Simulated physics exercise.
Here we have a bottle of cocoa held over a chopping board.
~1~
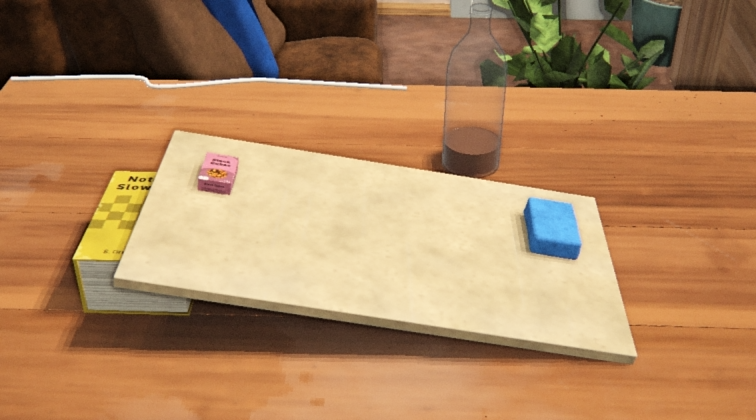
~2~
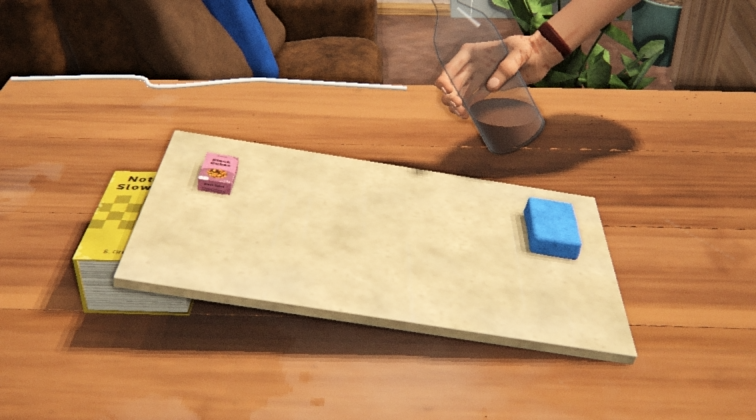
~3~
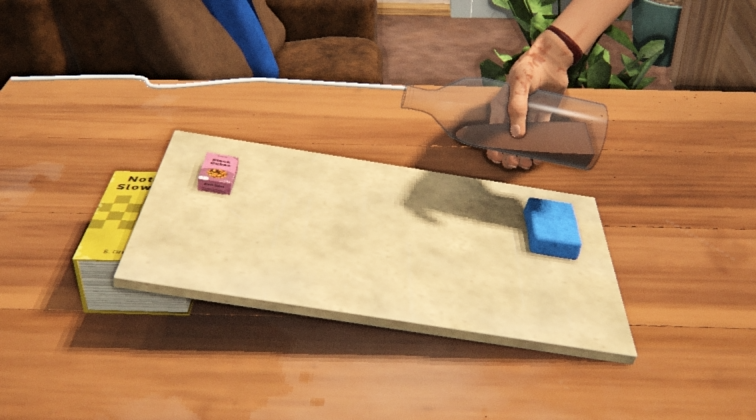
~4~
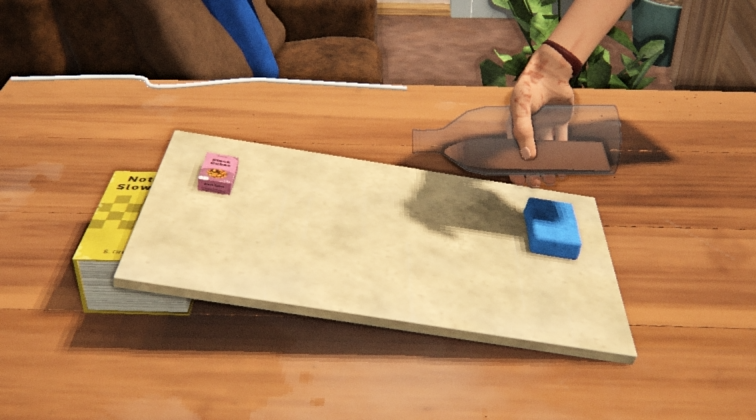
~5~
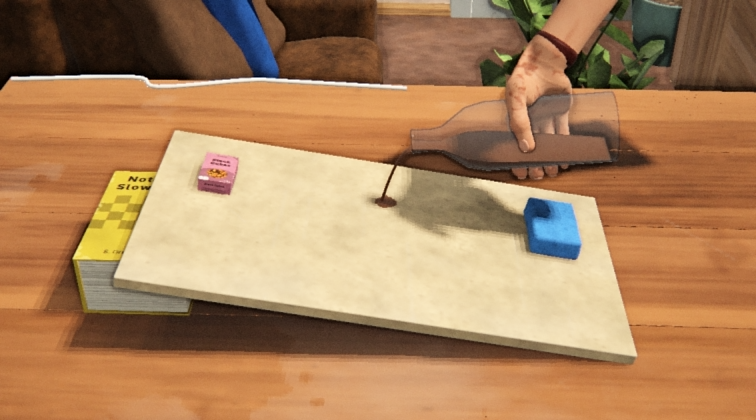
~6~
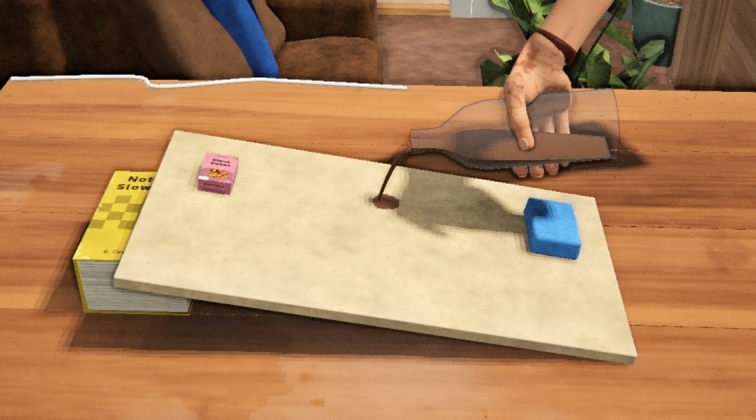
On a wooden table, a hand lifting and tilting a bottle, pouring brown liquid onto a sloping board between carton and sponge.
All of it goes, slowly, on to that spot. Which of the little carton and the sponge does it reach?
On the left the little carton stays dry, on the right the sponge gets wet.
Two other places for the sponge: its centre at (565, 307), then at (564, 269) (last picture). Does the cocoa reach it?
First it escapes, then it gets wet.
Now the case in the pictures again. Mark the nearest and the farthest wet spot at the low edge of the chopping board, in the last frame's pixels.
It runs from (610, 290) to (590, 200).
A moment on, it runs down to the right; the little carton is untouched; the sponge is untouched.
Further on, it runs down to the right and off the end; the little carton is untouched; the sponge is reached.
When it is over, it runs down to the right and off the end; the little carton is untouched; the sponge is reached.
